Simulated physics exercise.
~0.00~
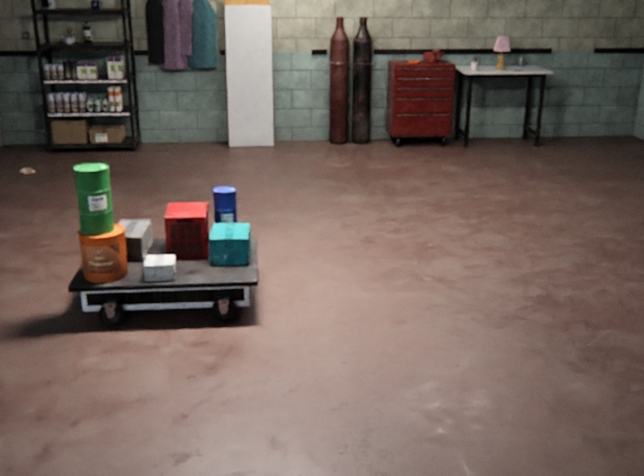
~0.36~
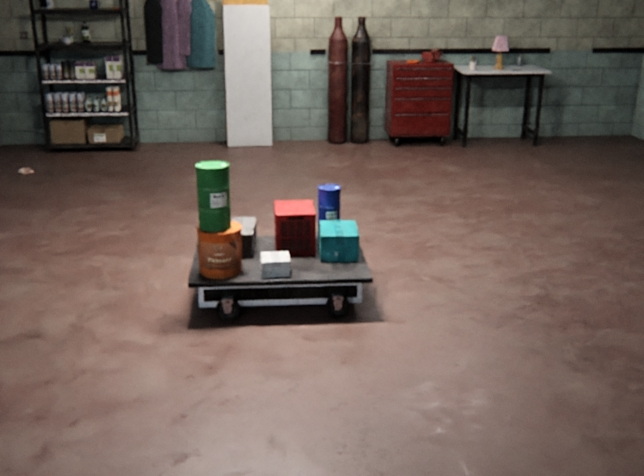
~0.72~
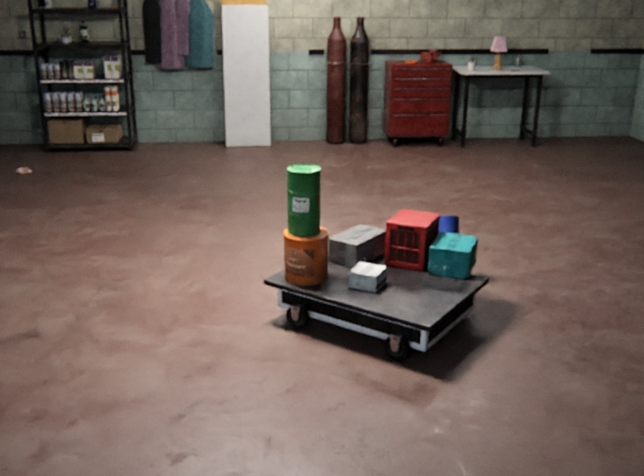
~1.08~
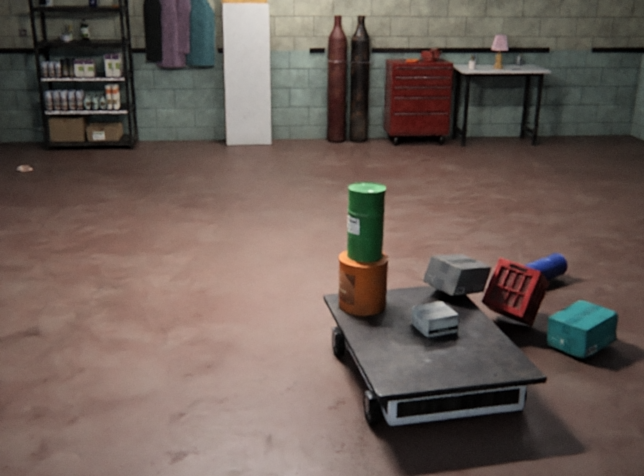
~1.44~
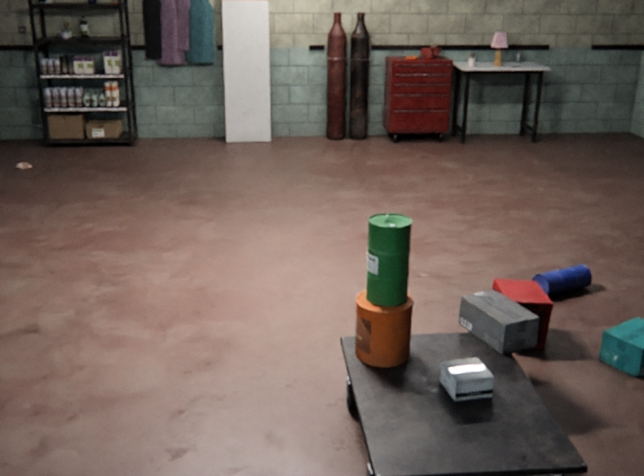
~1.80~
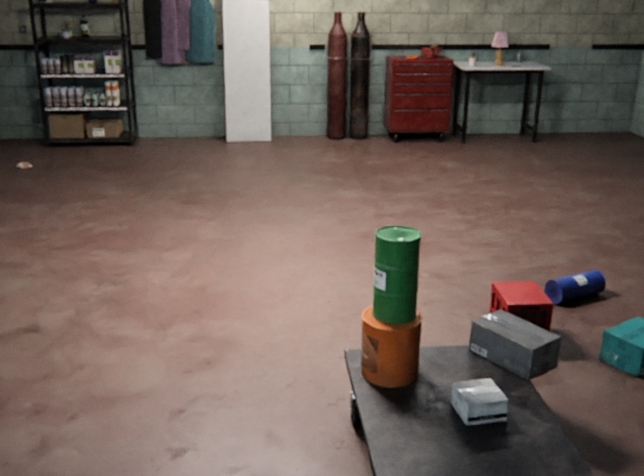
In a dim workshop with shelving, gas cylinders and a red tool cabinet along the back wall, a flat cart rolls to the right, carrying a green canister stacked on an orange pail among boxes and a blue canister. It then curves toward the viewer, and the load on its outer side starts to slide and lean. The red crate, turquoise box and blue canister tumble onto the floor. The grey parcel slips over the edge side as the cart comes forward and stops. The green canister still stands on the pail, with the white parcel nearby on the deck.
